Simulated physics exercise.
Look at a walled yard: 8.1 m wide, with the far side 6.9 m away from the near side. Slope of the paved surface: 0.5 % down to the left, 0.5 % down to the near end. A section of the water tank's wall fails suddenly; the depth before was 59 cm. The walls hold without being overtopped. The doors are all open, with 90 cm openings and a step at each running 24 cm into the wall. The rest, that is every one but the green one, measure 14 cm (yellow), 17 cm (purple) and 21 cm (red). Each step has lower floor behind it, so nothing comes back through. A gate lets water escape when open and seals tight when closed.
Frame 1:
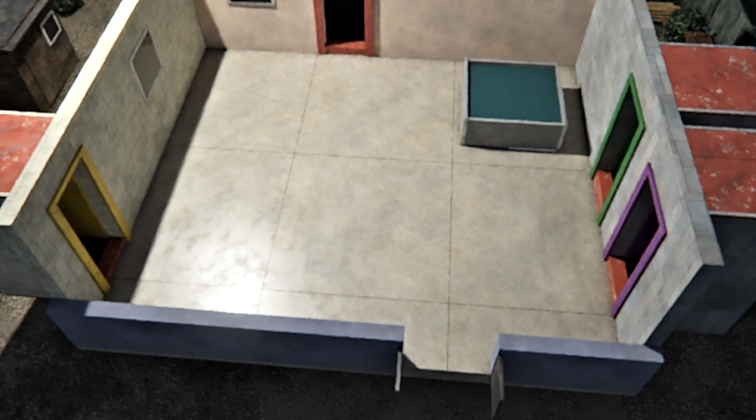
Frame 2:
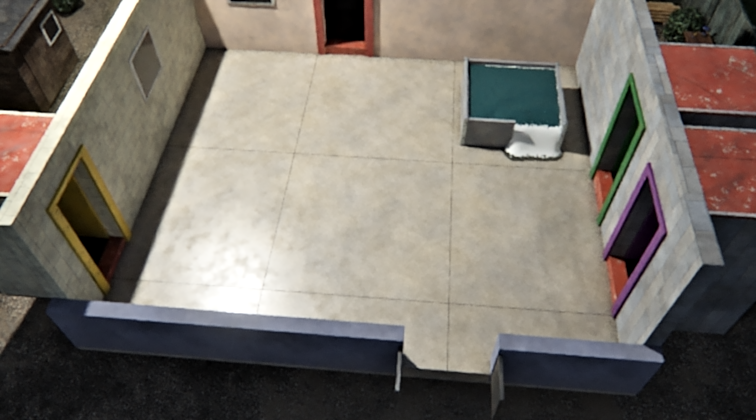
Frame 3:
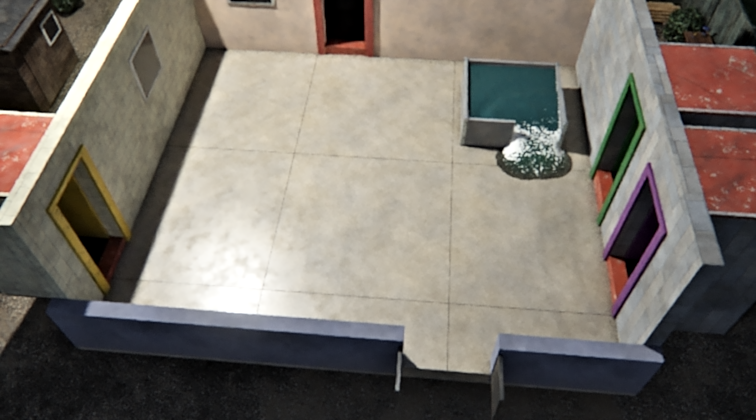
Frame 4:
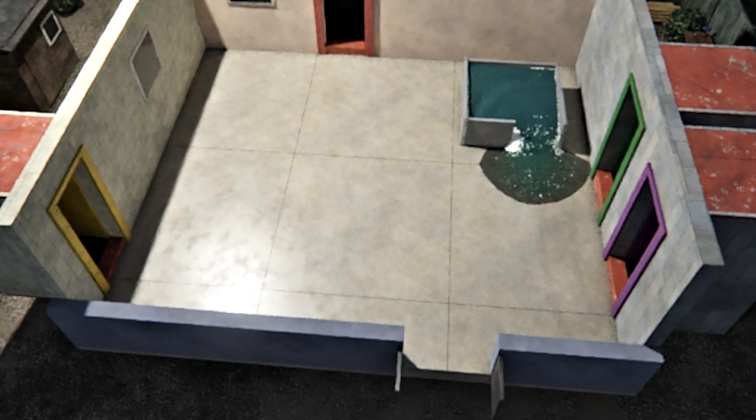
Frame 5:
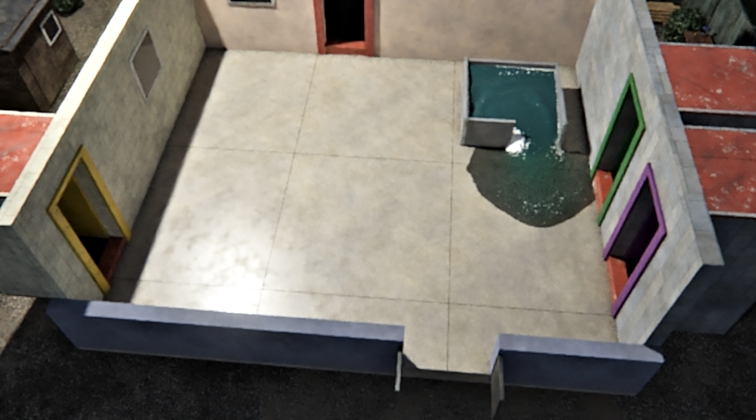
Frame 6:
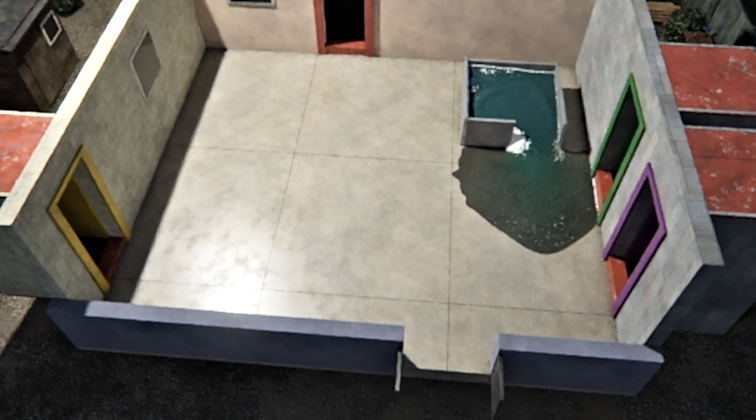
Water bursts from the corner of a tank and spreads across the paved walled yard.
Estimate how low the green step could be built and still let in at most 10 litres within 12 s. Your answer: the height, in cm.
I would say 16 cm or so.
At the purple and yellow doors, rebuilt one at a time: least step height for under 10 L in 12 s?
About 9.0 cm at purple and 8.0 cm at yellow.
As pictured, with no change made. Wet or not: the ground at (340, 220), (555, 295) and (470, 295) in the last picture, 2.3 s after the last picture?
One by one: Clear, drenched, drenched.
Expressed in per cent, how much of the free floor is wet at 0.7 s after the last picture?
Some 15 per cent is wet.
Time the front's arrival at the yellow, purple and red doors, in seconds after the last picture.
Yellow 5.0 s, purple 0.4 s, red not within the 12 s.
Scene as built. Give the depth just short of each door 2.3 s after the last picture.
In cm - yellow: 0, purple: 8, green: 12, red: 0.
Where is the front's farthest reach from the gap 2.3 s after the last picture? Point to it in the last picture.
At about (346, 347).
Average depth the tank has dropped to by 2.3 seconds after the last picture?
Around 24 centimetres.
Then, 0.7 s after the last picture water covers 15 % of the floor, deepest (32 cm) near (533, 151); 22 cm at the green door, 0 litres in over its 27 cm step.
Then, 2.3 s after the last picture water covers 25 % of the floor, deepest (26 cm) near (575, 365); 12 cm at the green door, 0 litres in over its 27 cm step.
Then, 11.3 s after the last picture water covers 65 % of the floor, deepest (8 cm) near (93, 327); 3 cm at the green door, 0 litres in over its 27 cm step.
At the green door as built, the water peaked near 22 cm, 0.7 s after the last picture.
With a step of 13.5 cm, 22 litres would have come in within the 12 s; with 18 cm, 5 litres. So under 10 litres takes about 16 cm.
